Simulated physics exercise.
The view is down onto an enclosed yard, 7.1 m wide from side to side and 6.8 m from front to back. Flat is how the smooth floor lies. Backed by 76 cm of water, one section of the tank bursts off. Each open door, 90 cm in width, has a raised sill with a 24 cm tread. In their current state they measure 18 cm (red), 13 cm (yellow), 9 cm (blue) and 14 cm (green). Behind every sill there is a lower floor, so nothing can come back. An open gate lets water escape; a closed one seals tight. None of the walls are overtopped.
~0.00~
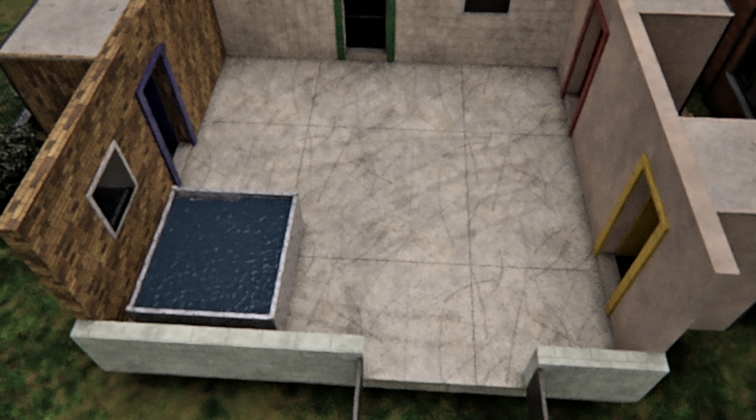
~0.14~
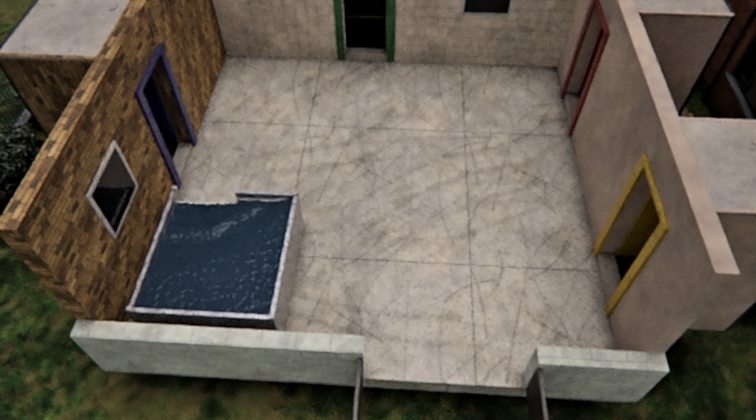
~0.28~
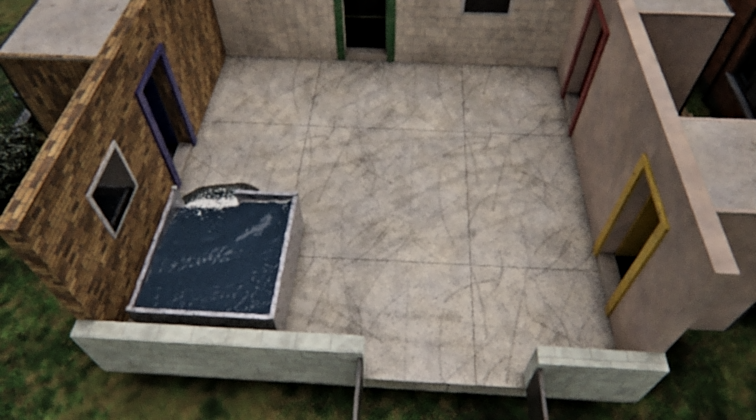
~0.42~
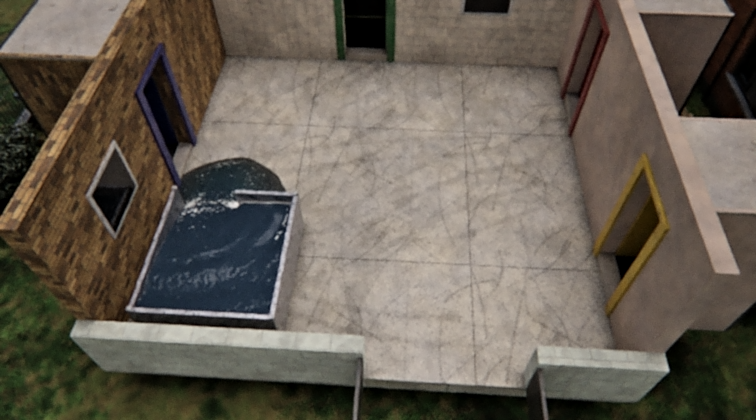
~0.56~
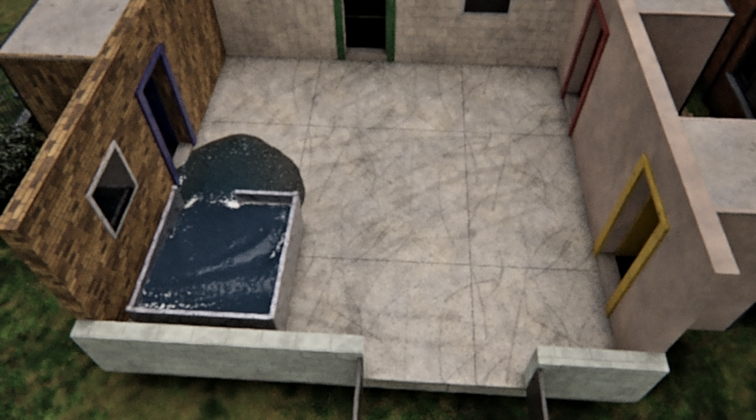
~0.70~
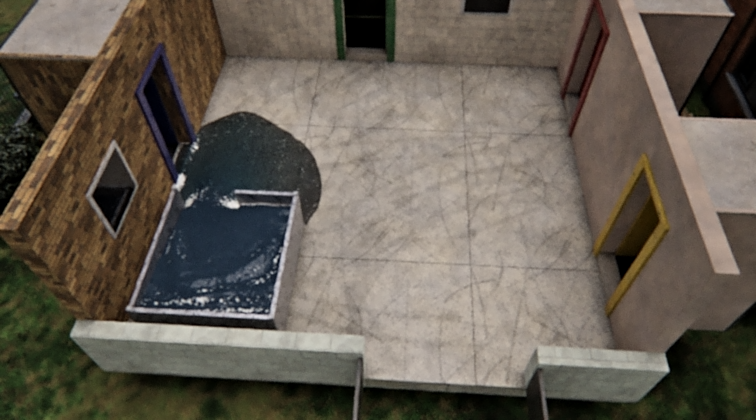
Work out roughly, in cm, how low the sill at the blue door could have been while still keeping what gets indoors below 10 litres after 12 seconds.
No lower than about 24 cm.
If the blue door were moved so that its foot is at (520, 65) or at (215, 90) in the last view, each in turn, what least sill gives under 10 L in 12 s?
First place around 13.5 cm, second around 18 cm.
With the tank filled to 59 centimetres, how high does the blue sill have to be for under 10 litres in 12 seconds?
Around 18 cm high.
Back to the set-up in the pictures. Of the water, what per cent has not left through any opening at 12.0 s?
Roughly 90 per cent of the water.
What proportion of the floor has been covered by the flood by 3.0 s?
The wet part is about 35 per cent.
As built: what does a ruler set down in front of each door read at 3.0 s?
Door by door in centimetres - red 0, yellow 0, blue 16, green 17.
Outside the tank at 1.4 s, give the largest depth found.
43 cm.
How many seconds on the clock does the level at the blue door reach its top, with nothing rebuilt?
Around 1.2 seconds.
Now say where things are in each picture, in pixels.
The first frame shows still water, 76 cm deep, in the tank at (220, 250); the blue door at (170, 124) is dry.
In the second frame, the front is at a hidden place, 0.3 m from the gap on the far side; 0.3 m2 of floor is wet, 76 cm left at the back.
In the third frame, the gap is on the far side, the front 0.8 m out at (230, 187); the back of the tank holds 76 cm.
In the fourth frame, the front is at (231, 162), 1.4 m from the gap on the far side; 2.1 m2 of floor is wet, 76 cm left at the back.
In the fifth frame, the gap is on the far side, the front 2.0 m out at (232, 138); the back of the tank holds 71 cm.
In the sixth frame, the gap is on the far side, the front 2.7 m out at (242, 115); the back of the tank holds 63 cm; water is at the blue door at (170, 124).
After 1.4 s water covers 25 % of the floor, deepest (43 cm) near (210, 219); 22 cm at the blue door, 28 litres in over its 9 cm sill.
After 3.0 s water covers 35 % of the floor, deepest (35 cm) near (251, 59); 16 cm at the blue door, 109 litres in over its 9 cm sill.
After 12.0 s water covers 95 % of the floor, deepest (11 cm) near (578, 374); 5 cm at the blue door, 146 litres in over its 9 cm sill.
At the blue door as built, the water arrived by 0.6 s and peaked near 24 cm at 1.2 s.
Run again over the same 12 s with other heights there, 30 litres in over 19.5 cm, 6 litres over 26 cm. The limit of 10 litres is kept from about 24 cm up.
